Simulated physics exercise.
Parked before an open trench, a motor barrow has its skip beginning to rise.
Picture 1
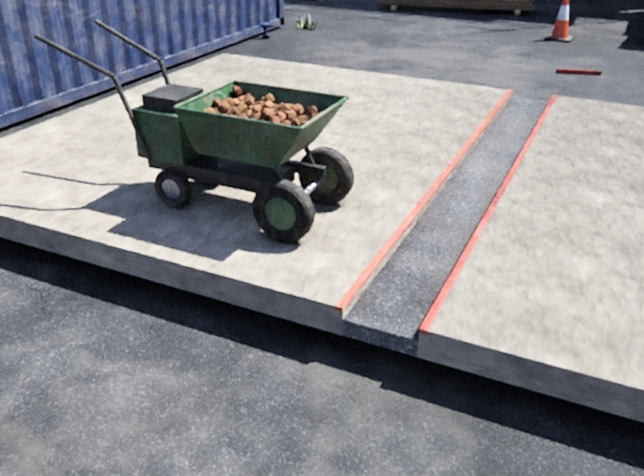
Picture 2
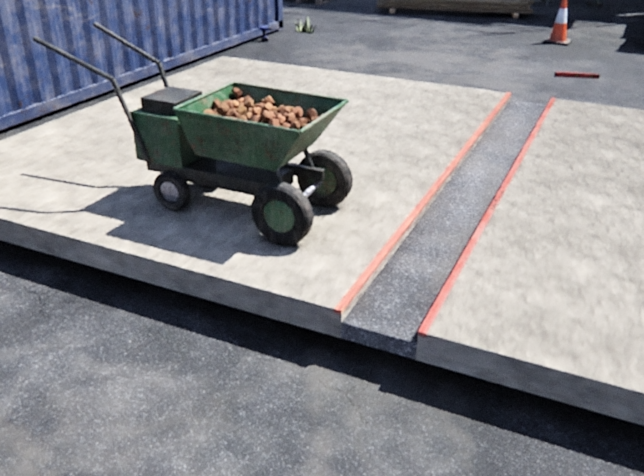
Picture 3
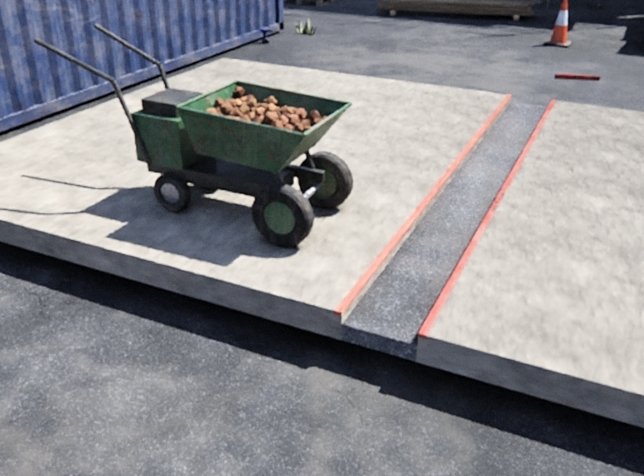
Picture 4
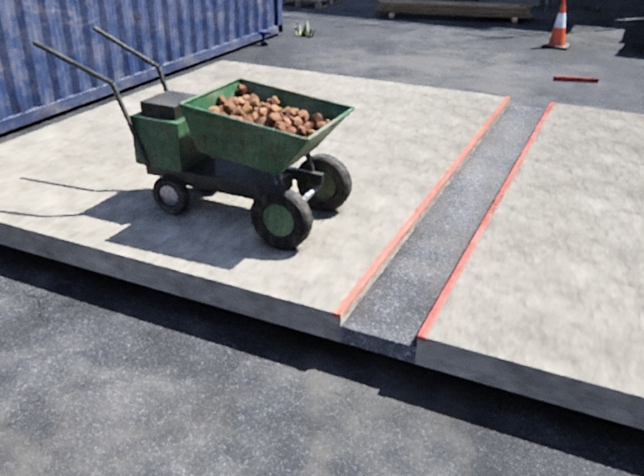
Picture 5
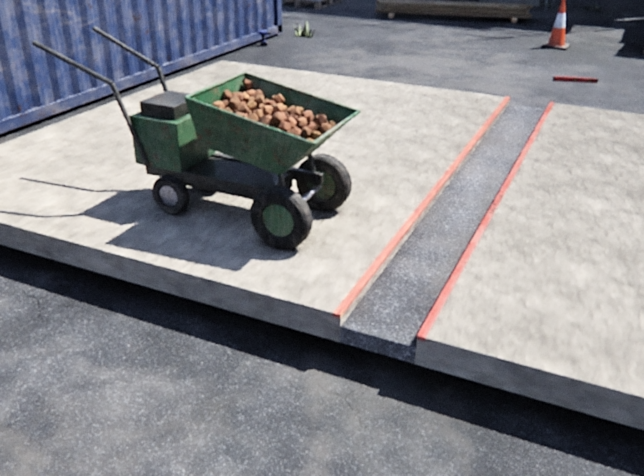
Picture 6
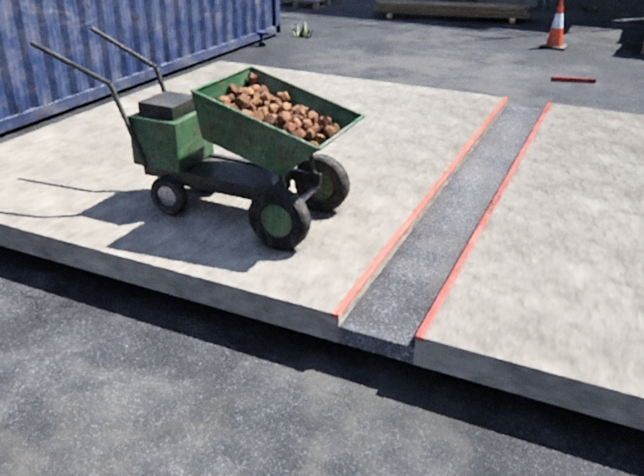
A green motor barrow's skip, heaped with reddish-brown clods, starts level and tilts slowly forward to the right, its back end lifting clear while the wheels stay put and the camera holds almost still. The barrow stands left of a shallow, dark trench edged in red across a pale slab. Seen from above in a sunlit yard, a blue corrugated container and an orange cone sit behind.
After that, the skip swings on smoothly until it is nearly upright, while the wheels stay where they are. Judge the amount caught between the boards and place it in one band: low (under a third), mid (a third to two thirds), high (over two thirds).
High.
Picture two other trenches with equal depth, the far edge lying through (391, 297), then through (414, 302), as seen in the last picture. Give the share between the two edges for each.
40 % and 70 %, give or take.
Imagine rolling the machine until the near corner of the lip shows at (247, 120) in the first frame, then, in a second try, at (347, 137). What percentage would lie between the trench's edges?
Position 1 near 40 %, position 2 near 50 %.
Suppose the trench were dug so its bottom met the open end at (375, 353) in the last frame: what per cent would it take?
About 100 percent.
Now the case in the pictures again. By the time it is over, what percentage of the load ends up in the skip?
Roughly 0 in a hundred.
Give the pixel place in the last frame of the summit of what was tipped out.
Top at rest: Roughly (405, 235).
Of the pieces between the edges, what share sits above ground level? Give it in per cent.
My best guess is some 50 per cent.
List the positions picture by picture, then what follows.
The first picture shows lip of the skip (300, 129), level; top of the load (257, 111), clay clods; first edge of the trench (360, 280); far edge (440, 301), the trench over half as wide as the skip, and shallow for its width.
The second picture shows lip of the skip (300, 132), level; top of the load (257, 113).
The third picture shows lip of the skip (303, 136), tipped barely; top of the load (255, 114).
The fourth picture shows lip of the skip (307, 140), tipped a little; top of the load (246, 110).
The fifth picture shows lip of the skip (313, 144), tipped a little; top of the load (251, 106).
The sixth picture shows lip of the skip (319, 149), tipped clearly; top of the load (245, 103); first edge of the trench (356, 288); far edge (436, 308).
Just after the last frame, skip tipped steeply; every one in the skip.
A moment on, skip tipped right over; the larger part in the skip; just a few short of the trench; about a tenth in or heaped over the trench; about a tenth falling.
Further on, skip tipped right over; about a tenth in the skip; just a few short of the trench; the larger part in or heaped over the trench; about a tenth beyond it.
When it is over, skip tipped right over; just a few in the skip; about a tenth short of the trench; the larger part in or heaped over the trench; about a tenth beyond it.
